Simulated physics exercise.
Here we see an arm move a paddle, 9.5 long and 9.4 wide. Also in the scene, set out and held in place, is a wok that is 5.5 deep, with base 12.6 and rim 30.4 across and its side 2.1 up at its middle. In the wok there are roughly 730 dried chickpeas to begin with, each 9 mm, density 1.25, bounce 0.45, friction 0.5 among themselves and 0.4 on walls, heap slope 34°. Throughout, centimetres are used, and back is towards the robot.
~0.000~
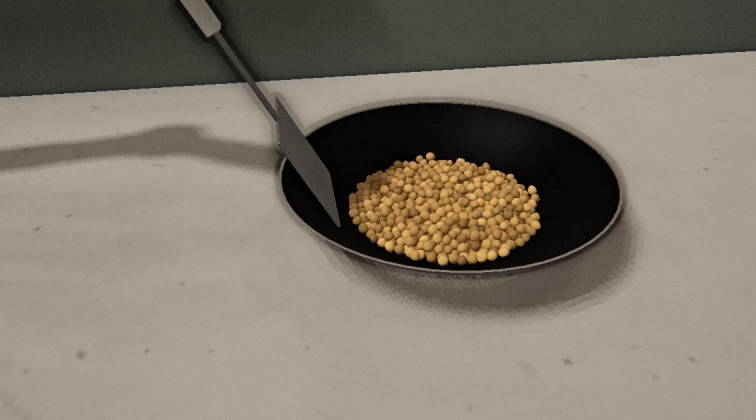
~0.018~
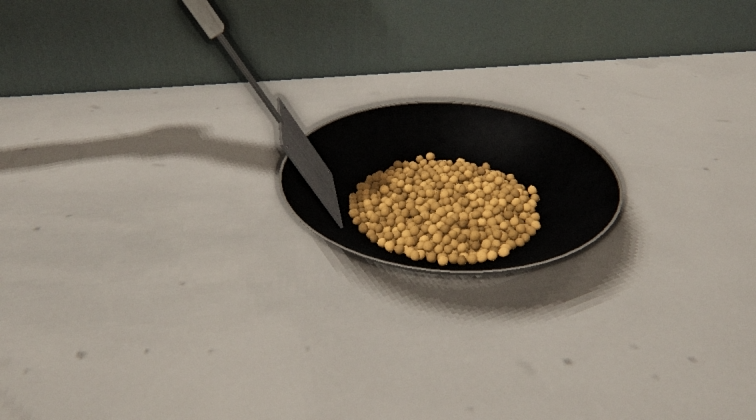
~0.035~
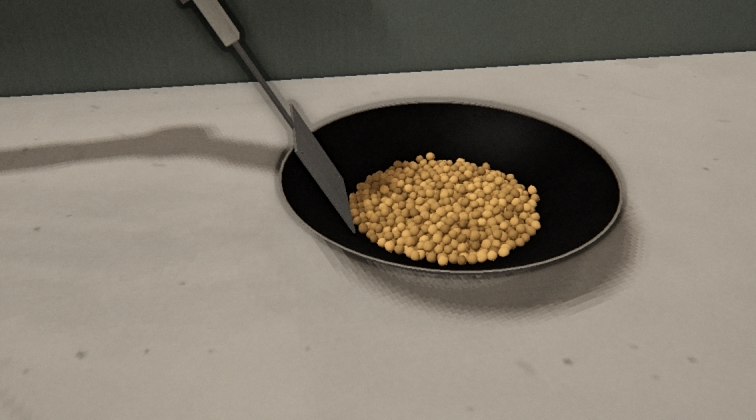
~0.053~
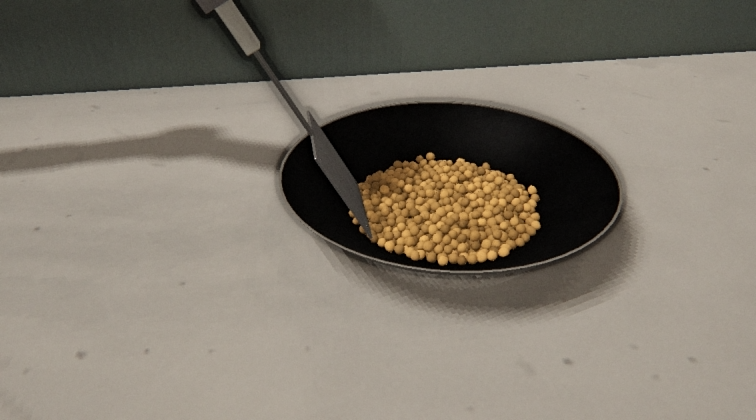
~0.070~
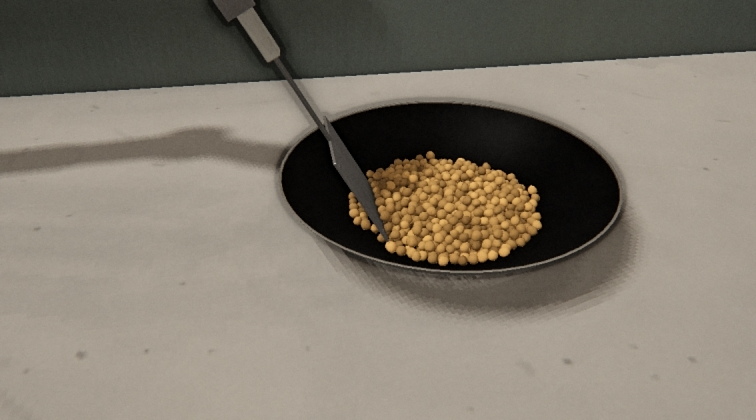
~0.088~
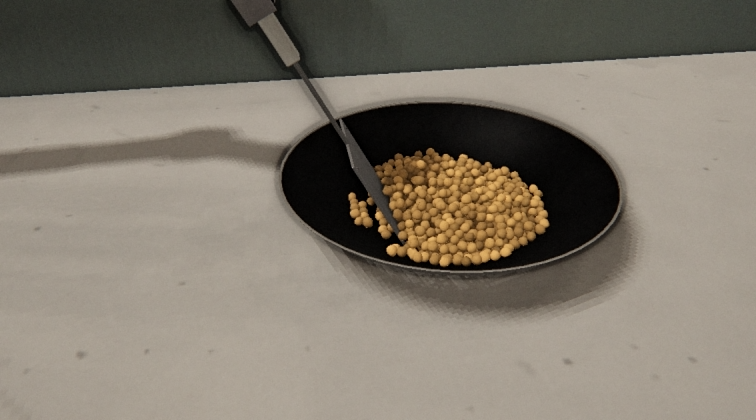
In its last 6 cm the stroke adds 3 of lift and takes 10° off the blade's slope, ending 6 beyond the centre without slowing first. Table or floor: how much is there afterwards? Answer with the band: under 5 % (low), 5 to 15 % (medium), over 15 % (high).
Low, under 5 %.
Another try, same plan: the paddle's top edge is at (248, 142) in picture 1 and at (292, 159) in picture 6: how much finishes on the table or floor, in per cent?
About 0 per cent.
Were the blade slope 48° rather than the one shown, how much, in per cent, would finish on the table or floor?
In that case around 0 per cent.
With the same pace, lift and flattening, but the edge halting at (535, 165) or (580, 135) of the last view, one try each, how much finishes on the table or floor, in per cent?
Try 1: Approx. 25 %; try 2: Approx. 35 %.
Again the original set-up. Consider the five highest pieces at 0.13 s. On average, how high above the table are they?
I'd put them at about 6 centimetres above the table.
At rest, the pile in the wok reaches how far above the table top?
6.0 cm.
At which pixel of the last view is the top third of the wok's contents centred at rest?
Look near (548, 179).
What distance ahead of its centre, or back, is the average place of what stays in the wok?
Offset forward: Around 5.5 cm.
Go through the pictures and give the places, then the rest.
The first frame shows paddle top edge at (277, 118), sloping 62°; upper third of the load around (446, 198), from x 355 to 535, top at y 155; 728 in the wok.
The second frame shows paddle top edge at (279, 120), sloping 62°; upper third of the load around (446, 198), from x 355 to 535, top at y 155.
The third frame shows paddle top edge at (293, 126), sloping 62°; upper third of the load around (446, 198), from x 355 to 535, top at y 155.
The fourth frame shows paddle top edge at (311, 133), sloping 62°; upper third of the load around (446, 198), from x 355 to 535, top at y 155.
The fifth frame shows paddle top edge at (329, 138), sloping 62°; upper third of the load around (445, 196), from x 350 to 535, top at y 155.
The sixth frame shows paddle top edge at (346, 141), sloping 62°; upper third of the load around (450, 193), from x 350 to 545, top at y 155; 728 in the wok.
After 0.13 s, sloping 62°, highest piece 7 above the table; 728 in the wok.
After 0.17 s, sloping 58°, highest piece 8 above the table; 728 in the wok.
After 0.40 s, sloping 52°, highest piece 6 above the table; 710 in the wok, 9 on the table or floor, 9 on the blade or in flight.
After 1.45 s, sloping 52°, highest piece 6 above the table; 710 in the wok, 18 on the table or floor.
At rest, 710 in the wok, 18 on the table or floor. That is 2 % on the table or floor.
